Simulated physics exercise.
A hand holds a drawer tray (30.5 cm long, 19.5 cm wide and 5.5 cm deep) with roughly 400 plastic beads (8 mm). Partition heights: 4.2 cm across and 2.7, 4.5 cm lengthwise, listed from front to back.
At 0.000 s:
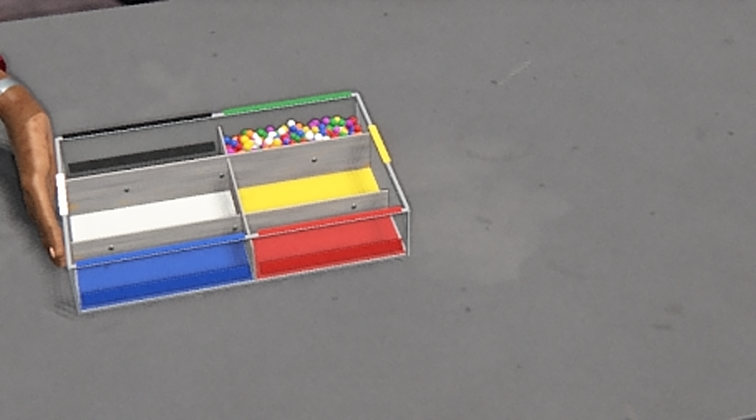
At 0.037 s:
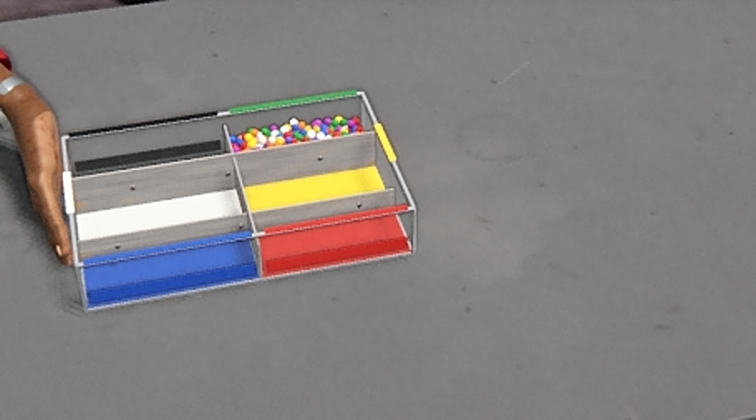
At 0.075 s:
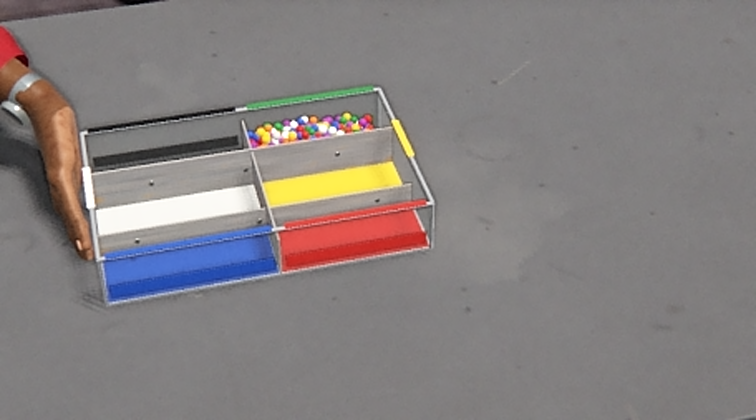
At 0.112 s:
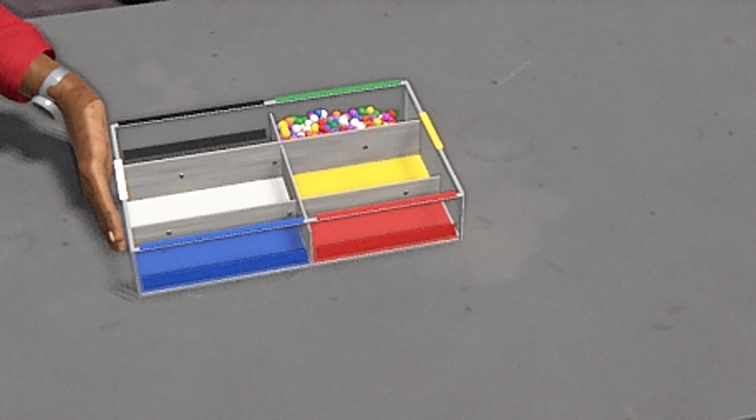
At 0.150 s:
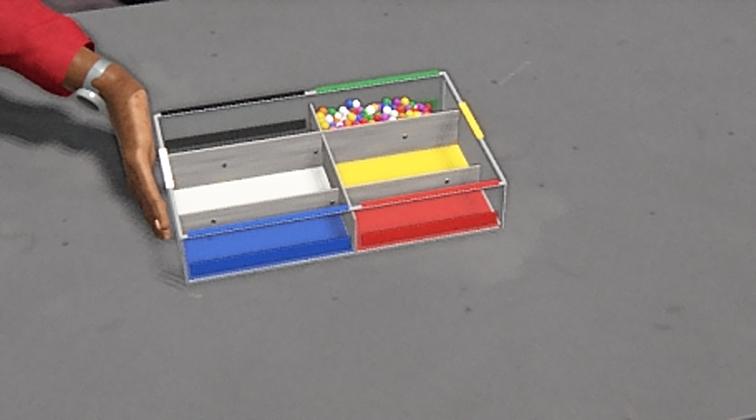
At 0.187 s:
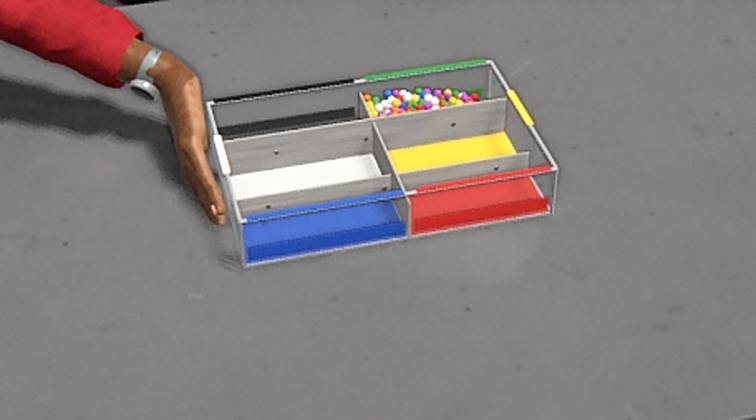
A clear drawer tray with colored compartments slides to the right and slightly upward across a gray surface, pushed by a hand in a red sleeve at its left side, while multicolored beads sit in the back right compartment.
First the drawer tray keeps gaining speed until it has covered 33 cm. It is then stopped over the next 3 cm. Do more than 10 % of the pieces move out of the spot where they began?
It's going to be more than ten percent that strays.
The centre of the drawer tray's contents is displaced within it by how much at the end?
About 2.5 cm.
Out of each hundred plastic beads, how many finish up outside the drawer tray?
Share outside: Approx. 25 %.
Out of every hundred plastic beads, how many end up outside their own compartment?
About 30 percent.
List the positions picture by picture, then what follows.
The first frame shows drawer tray at (244, 243); tilt 0 degrees; moved 0.0 cm; green 100 %.
The second frame shows drawer tray at (250, 241); tilt 0 degrees; moved 0.6 cm.
The third frame shows drawer tray at (270, 235); tilt 0 degrees; moved 2.5 cm.
The fourth frame shows drawer tray at (302, 227); tilt 0 degrees; moved 5.6 cm.
The fifth frame shows drawer tray at (347, 214); tilt 0 degrees; moved 10.0 cm.
The sixth frame shows drawer tray at (402, 199); tilt 0 degrees; moved 15.5 cm; green 100 %. Its speed is now 1.67 m/s.
Then, at 0.27 s, tilt 0 degrees; green 100 %; 0 % away from where they began.
After 0.33 s, tilt 0 degrees; green 100 %; 0 % away from where they began.
After 0.39 s, tilt 0 degrees; green 80 %, in the air 20 %; 20 % away from where they began.
Then, at 0.45 s, tilt 0 degrees; green 75 %, in the air 25 %; 25 % away from where they began.
In the end, at 1.8 s, outside 25 %, green 70 %; 30 % away from where they began.
